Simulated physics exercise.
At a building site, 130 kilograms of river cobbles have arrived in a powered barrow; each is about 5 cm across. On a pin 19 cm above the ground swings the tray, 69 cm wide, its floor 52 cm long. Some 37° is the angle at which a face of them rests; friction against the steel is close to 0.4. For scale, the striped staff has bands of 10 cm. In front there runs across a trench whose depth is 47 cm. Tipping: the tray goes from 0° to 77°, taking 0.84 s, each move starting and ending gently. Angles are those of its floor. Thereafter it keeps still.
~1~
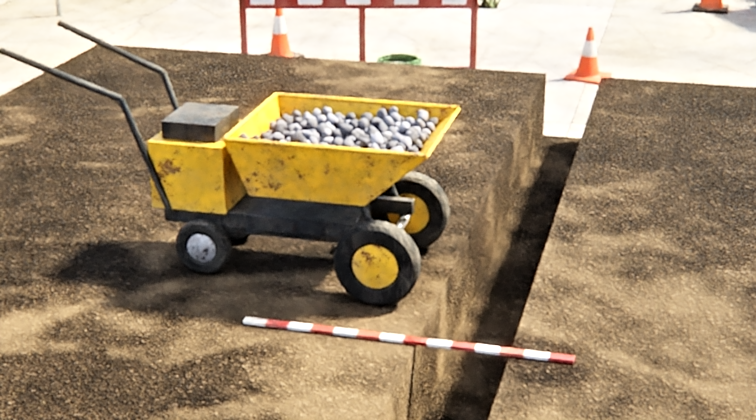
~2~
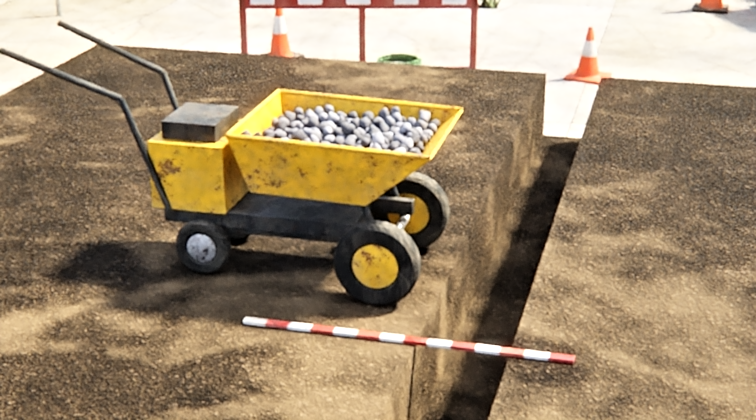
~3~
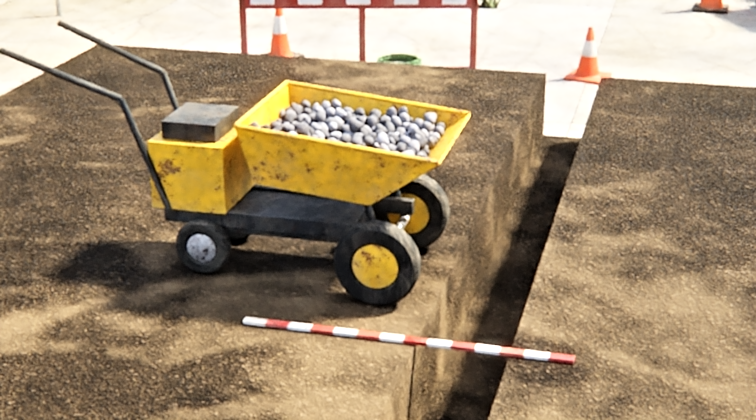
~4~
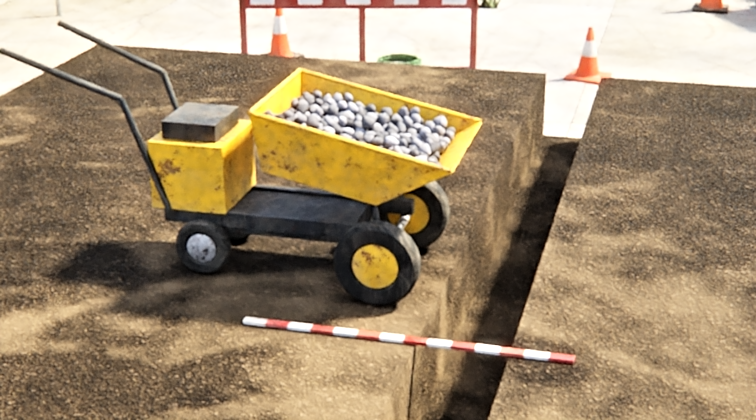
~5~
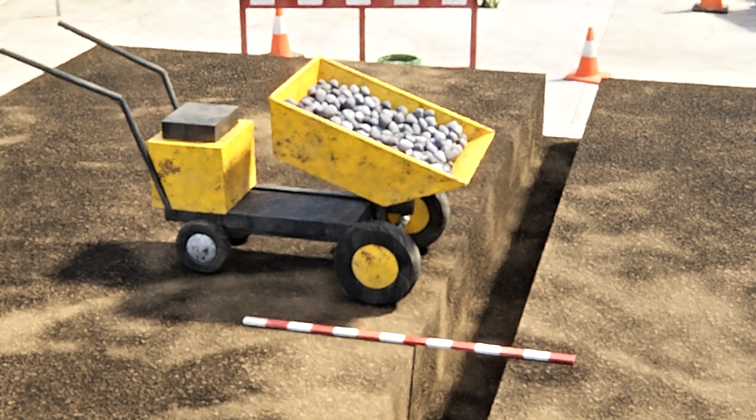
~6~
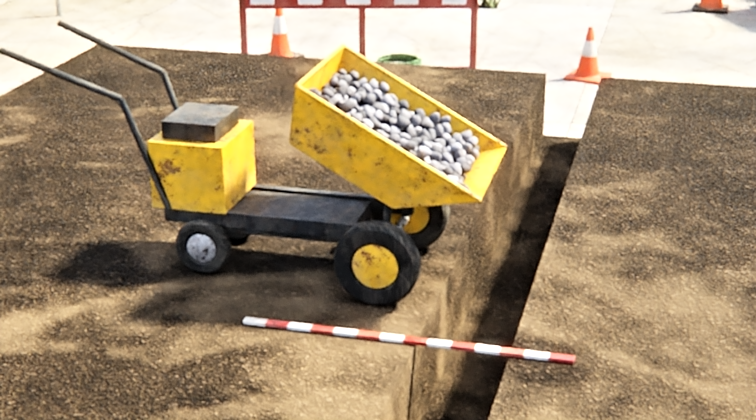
The footage shows a small yellow dumper loaded with grey stones standing beside a trench, near a red-and-white striped staff, as its tray tilts steadily forward to the right, its rear rising while the wheeled base stays still.
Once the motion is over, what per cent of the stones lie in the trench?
22 %.
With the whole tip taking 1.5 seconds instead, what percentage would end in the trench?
My guess is near 25 percent.
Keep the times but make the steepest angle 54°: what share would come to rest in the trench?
Expect roughly 30 per cent.
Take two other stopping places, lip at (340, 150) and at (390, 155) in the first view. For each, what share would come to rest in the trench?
From the first place around 100 per cent, from the other around 70.
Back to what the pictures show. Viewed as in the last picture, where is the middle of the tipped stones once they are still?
Somewhere near pixel (591, 291).
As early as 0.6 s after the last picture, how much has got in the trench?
By then, around 5 percent.
Then, 0.3 s after the last picture the floor is at 65°, 100 % in the tray; the foremost stones are at (520, 251).
Then, 0.6 s after the last picture the floor is at 77°, 48 % in the tray, 7 % in the trench, 45 % past the trench; the foremost stones are at (639, 288).
Then, 0.9 s after the last picture the floor is at 77°, 6 % in the tray, 15 % in the trench, 79 % past the trench; the foremost stones are past the picture's edge.
Then, 2.9 s after the last picture the floor is at 77°, 0 % in the tray, 22 % in the trench, 78 % past the trench; the foremost stones are past the picture's edge.
